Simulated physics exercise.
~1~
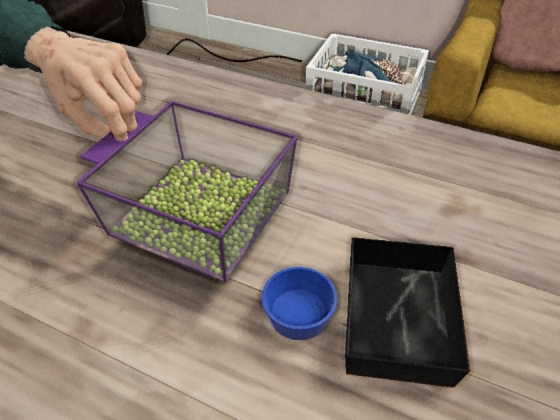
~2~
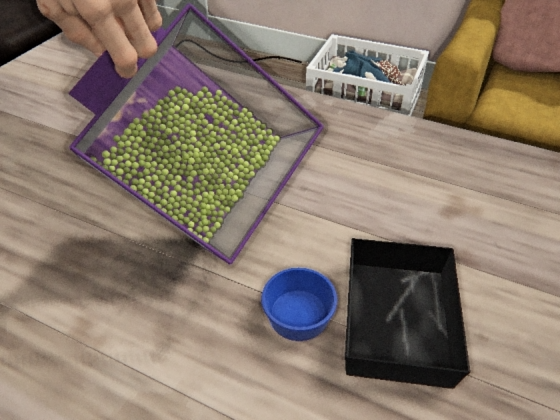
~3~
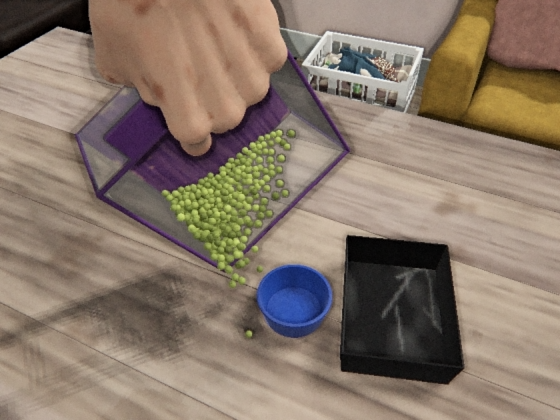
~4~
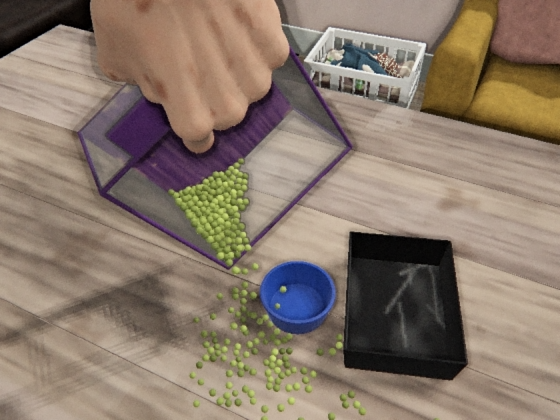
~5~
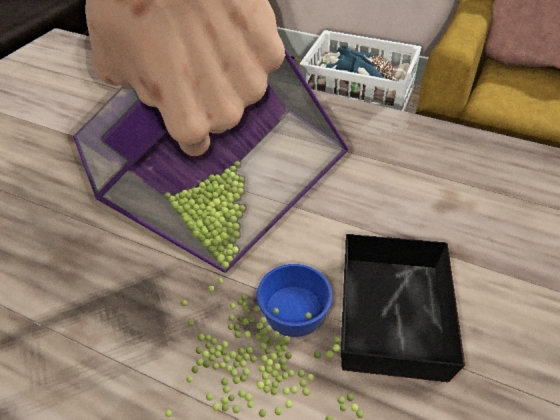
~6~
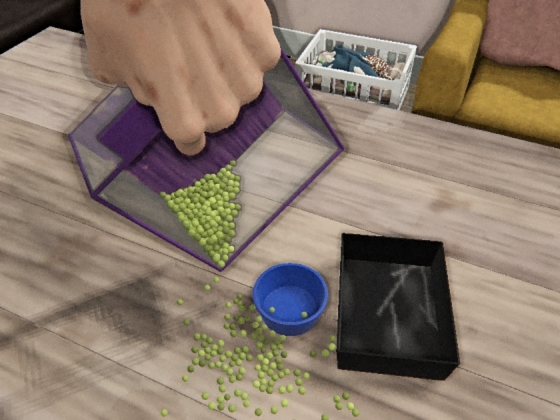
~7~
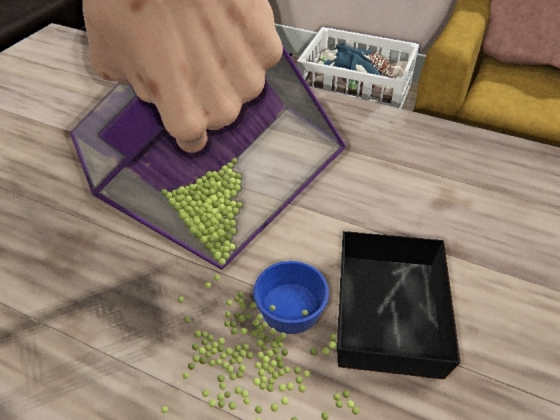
Hand tipping a clear purple-edged box of green peas onto its side, spilling many across the table beside a blue dish.
